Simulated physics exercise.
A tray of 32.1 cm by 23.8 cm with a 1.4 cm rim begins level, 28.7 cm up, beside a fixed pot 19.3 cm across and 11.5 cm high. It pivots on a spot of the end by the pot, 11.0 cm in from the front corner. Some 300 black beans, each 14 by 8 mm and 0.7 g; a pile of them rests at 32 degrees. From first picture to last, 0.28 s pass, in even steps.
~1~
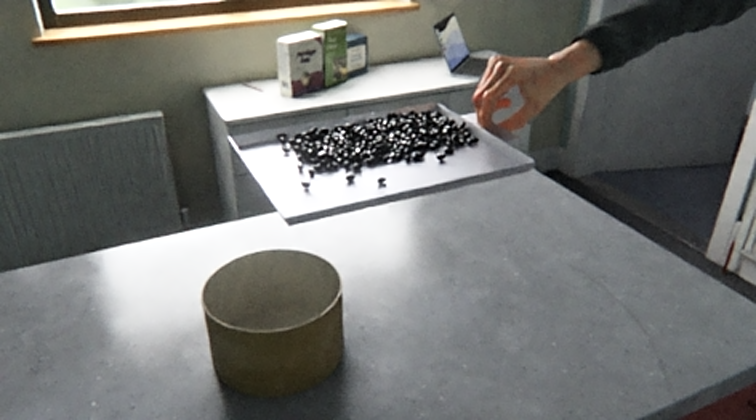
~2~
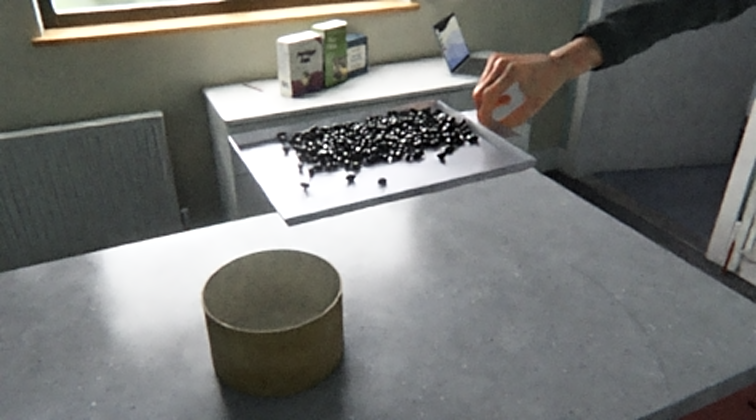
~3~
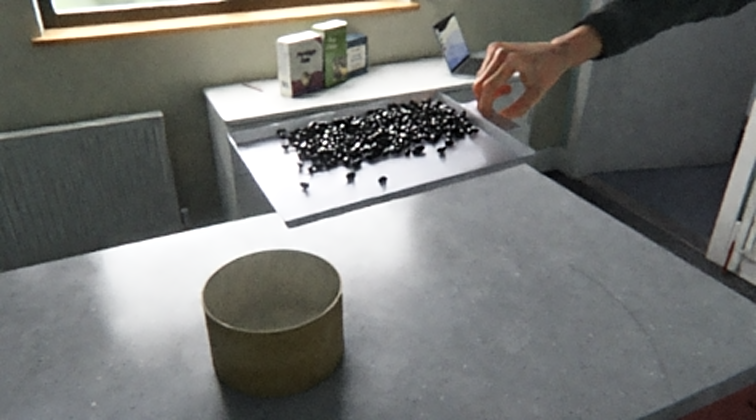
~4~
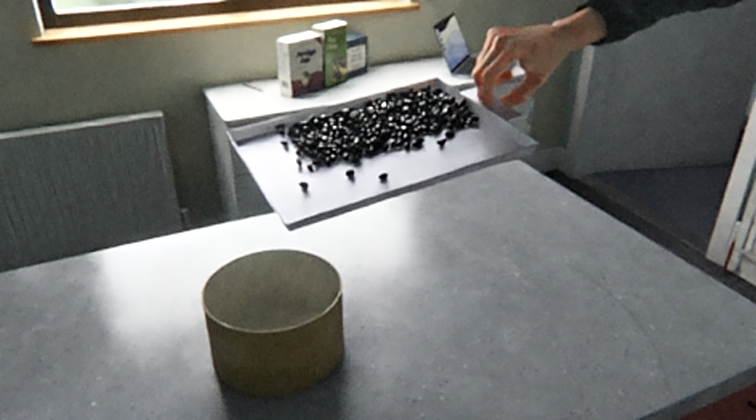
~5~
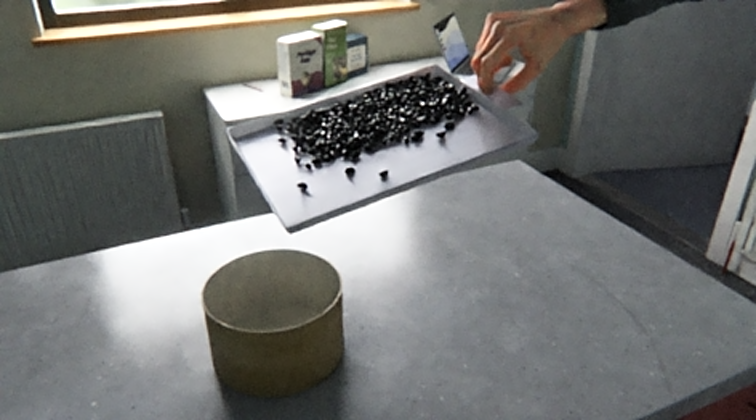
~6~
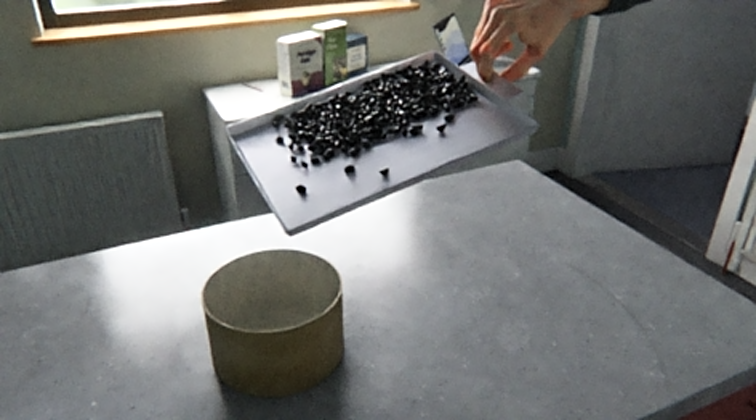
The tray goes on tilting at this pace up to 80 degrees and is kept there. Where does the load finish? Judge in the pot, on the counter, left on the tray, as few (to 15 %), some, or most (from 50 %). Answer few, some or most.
In the pot: Few; on the counter: Most; left on the tray: Few.
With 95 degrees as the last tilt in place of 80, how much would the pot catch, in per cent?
In that case some 5 per cent.
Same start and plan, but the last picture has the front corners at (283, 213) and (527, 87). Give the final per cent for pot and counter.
Pot 30, counter 70.
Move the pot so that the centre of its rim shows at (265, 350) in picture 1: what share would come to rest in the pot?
About 95 per cent.
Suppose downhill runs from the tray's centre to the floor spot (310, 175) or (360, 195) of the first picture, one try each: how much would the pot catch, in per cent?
Some 30 and 0 per cent.
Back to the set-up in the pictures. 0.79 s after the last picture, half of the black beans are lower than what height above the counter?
Roughly 10 cm.
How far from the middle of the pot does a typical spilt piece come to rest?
About 24 cm.
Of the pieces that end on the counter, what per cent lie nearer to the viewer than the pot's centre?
Some 100 per cent.
Then, 0.47 s after the last picture, tilt 46 degrees; the tray holds 100 %, the pot 0 %.
Then, 0.79 s after the last picture, tilt 67 degrees; the tray holds 20 %, the pot 0 %.
Then, 1.20 s after the last picture, tilt 80 degrees; the tray holds 0 %, the pot 5 %.
In the end, pot 5 %, counter 95 %, tray 0 %.
